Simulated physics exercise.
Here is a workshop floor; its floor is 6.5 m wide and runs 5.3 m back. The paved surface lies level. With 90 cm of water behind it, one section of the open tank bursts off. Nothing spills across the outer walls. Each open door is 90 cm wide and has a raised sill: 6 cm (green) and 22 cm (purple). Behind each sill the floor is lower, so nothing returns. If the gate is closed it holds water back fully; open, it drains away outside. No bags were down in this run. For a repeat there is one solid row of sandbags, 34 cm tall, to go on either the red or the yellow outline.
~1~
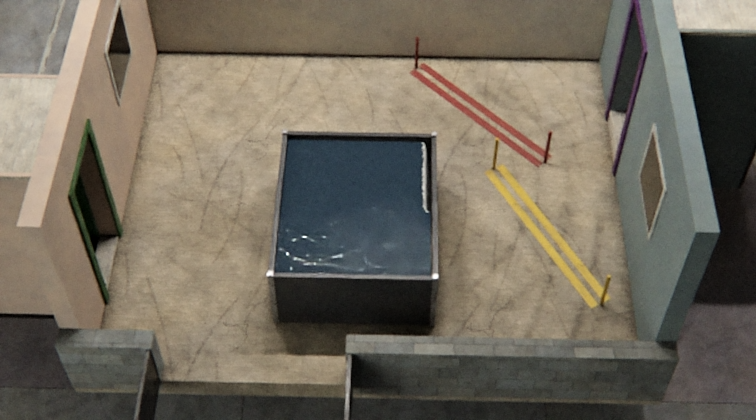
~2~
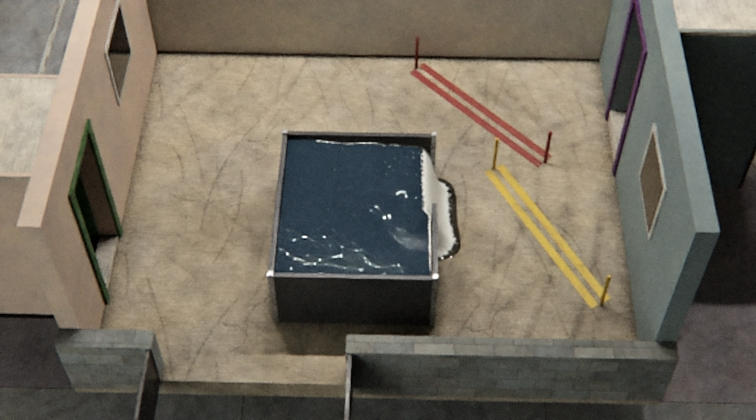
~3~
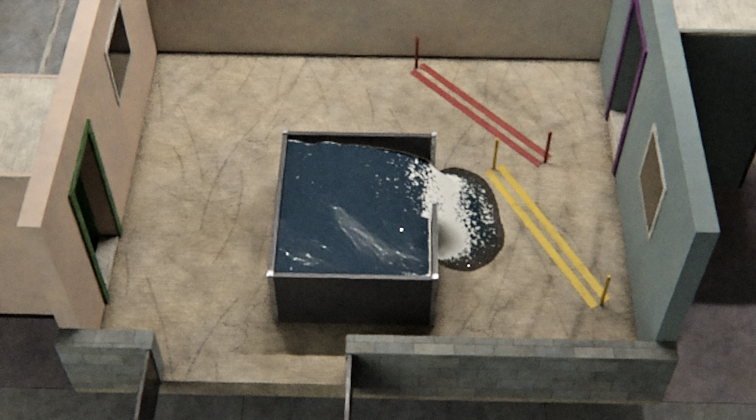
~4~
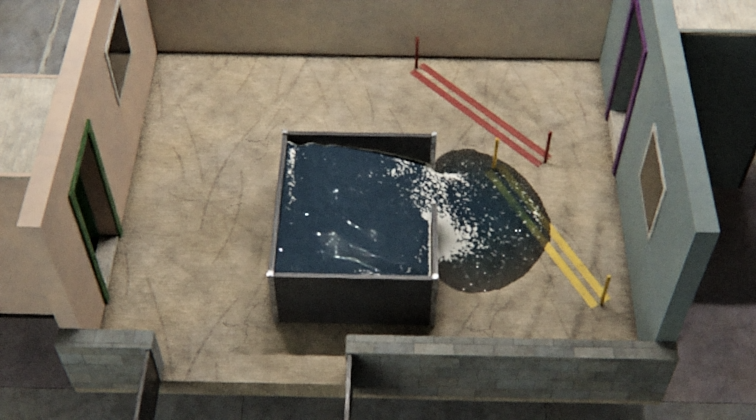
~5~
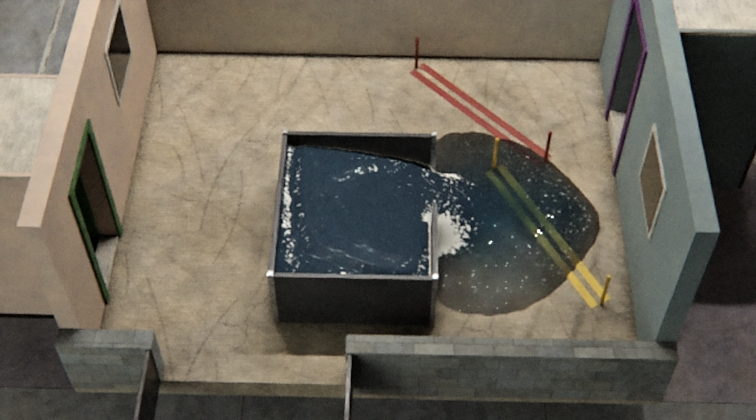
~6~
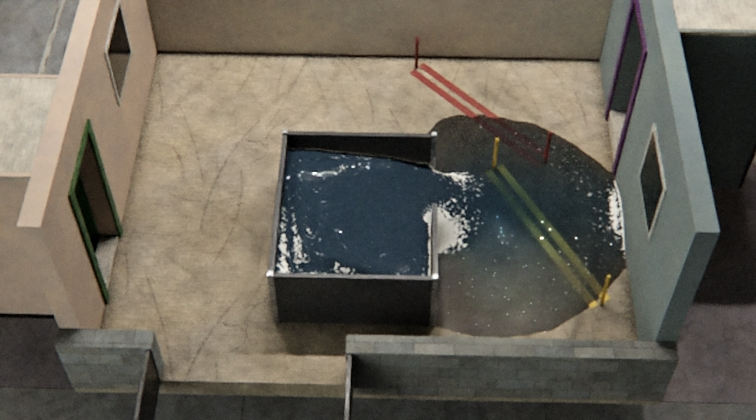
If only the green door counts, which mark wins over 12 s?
The red mark.
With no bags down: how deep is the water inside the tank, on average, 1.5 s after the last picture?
About 45 cm.
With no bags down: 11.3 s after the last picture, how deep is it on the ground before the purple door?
Roughly 10.0 cm deep.
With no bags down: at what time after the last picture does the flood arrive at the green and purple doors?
Arrival: Green 4.0 s, purple 0.1 s.
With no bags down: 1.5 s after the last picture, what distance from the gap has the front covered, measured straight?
About 3.8 m.
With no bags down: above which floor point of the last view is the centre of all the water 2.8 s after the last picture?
Near (460, 214).
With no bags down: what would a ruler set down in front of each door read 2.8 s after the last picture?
In cm: Green 0, purple 22.
Then, 0.7 s after the last picture water covers 35 % of the floor and is deepest (48 cm) near (602, 206) in the run without bags; in at the green door, 0 L with no bags, 0 L with the row on red, 0 L on yellow.
Then, 1.5 s after the last picture water covers 35 % of the floor and is deepest (52 cm) near (596, 62) in the run without bags; in at the green door, 0 L with no bags, 0 L with the row on red, 0 L on yellow.
Then, 2.8 s after the last picture water covers 65 % of the floor and is deepest (32 cm) near (597, 71) in the run without bags; in at the green door, 0 L with no bags, 0 L with the row on red, 0 L on yellow.
Then, 6.3 s after the last picture water covers 100 % of the floor and is deepest (18 cm) near (597, 71) in the run without bags; in at the green door, 23 L with no bags, 2 L with the row on red, 6 L on yellow.
Then, 11.3 s after the last picture water covers 100 % of the floor and is deepest (14 cm) near (95, 361) in the run without bags; in at the green door, 88 L with no bags, 16 L with the row on red, 51 L on yellow.
